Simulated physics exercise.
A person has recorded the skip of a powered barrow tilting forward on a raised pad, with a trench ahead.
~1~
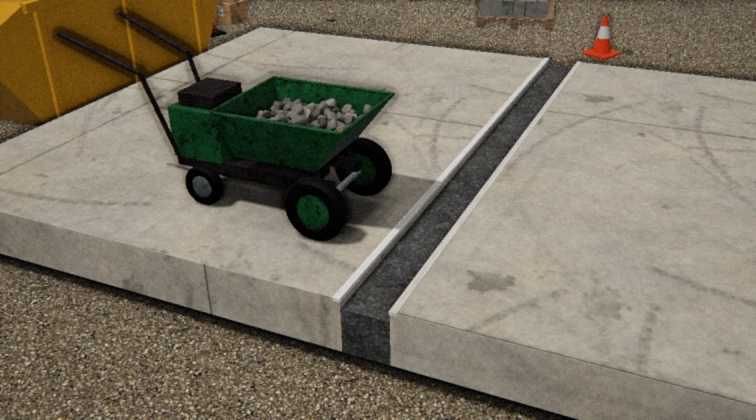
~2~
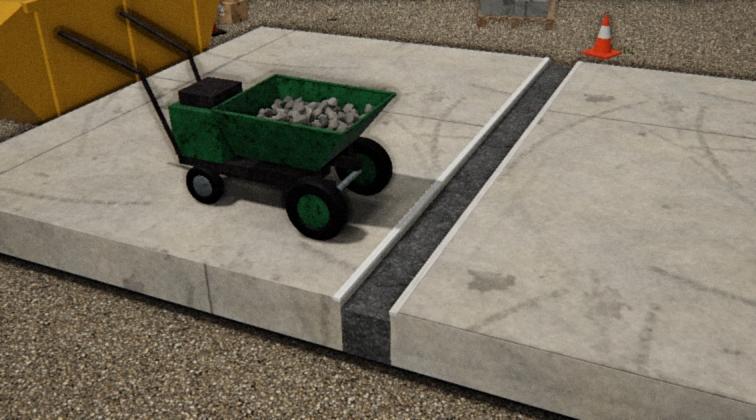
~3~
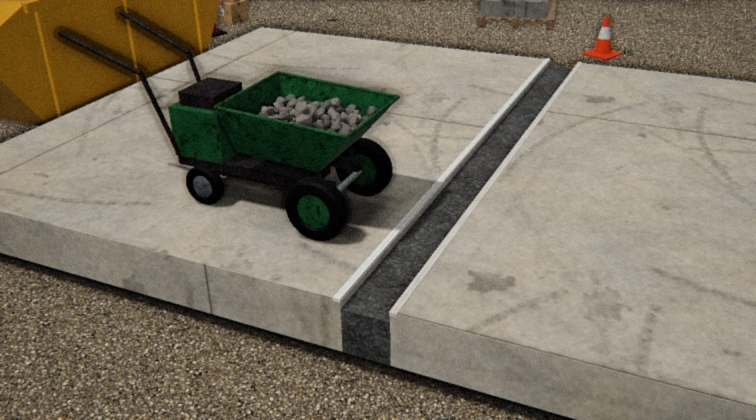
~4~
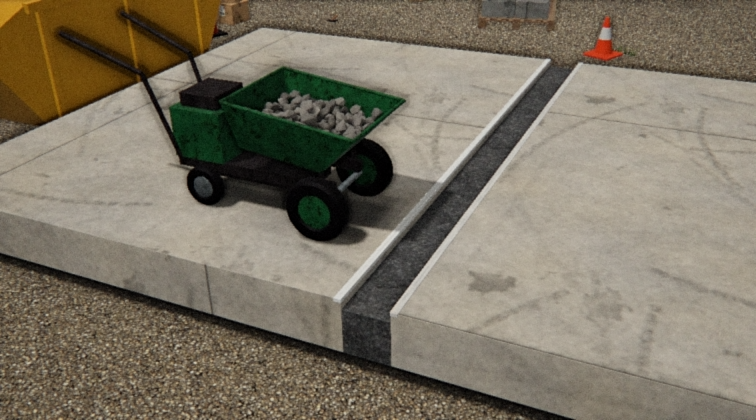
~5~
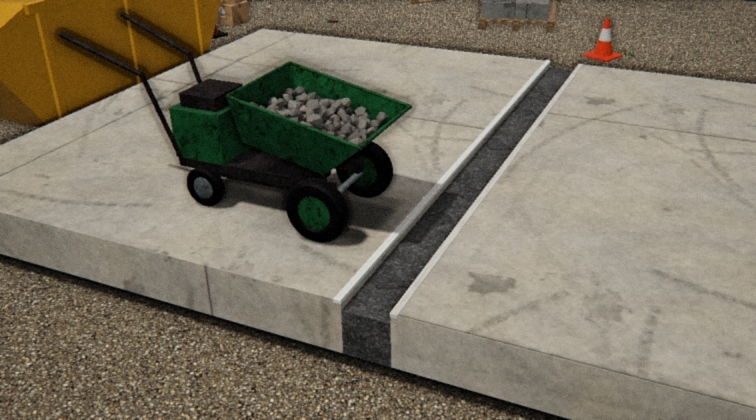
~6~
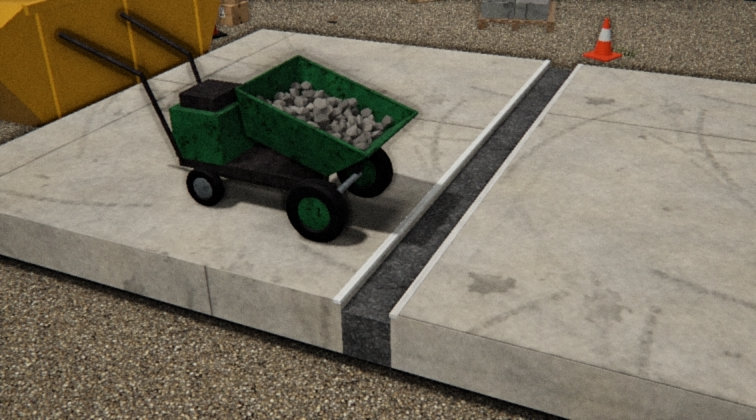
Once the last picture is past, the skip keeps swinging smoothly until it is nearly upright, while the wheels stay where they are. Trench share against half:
Under.
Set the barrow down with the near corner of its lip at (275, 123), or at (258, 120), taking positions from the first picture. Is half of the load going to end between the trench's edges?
For the first case I'd say a smaller fraction, and for the second case a smaller fraction.
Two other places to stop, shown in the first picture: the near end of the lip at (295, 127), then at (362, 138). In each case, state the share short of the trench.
About 10 and 0 per cent.
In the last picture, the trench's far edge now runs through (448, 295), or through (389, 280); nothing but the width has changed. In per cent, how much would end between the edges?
Result, try 1: 60 in a hundred; try 2: 0 in a hundred.
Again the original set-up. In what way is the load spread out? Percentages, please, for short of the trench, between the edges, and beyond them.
Shares - short: 0 %, between: 30 %, beyond: 30 %.
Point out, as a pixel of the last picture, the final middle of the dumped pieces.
Roughly at pixel (450, 234).
Shortly afterwards, skip tipped steeply; the whole lot in the skip.
Next, skip tipped right over; the bulk in the skip; a little in or heaped over the trench; a little beyond it.
Some moments later, skip tipped right over; near a third in the skip; near a quarter in or heaped over the trench; near a third beyond it.
In the end, skip tipped right over; near a third in the skip; near a quarter in or heaped over the trench; near a third beyond it.
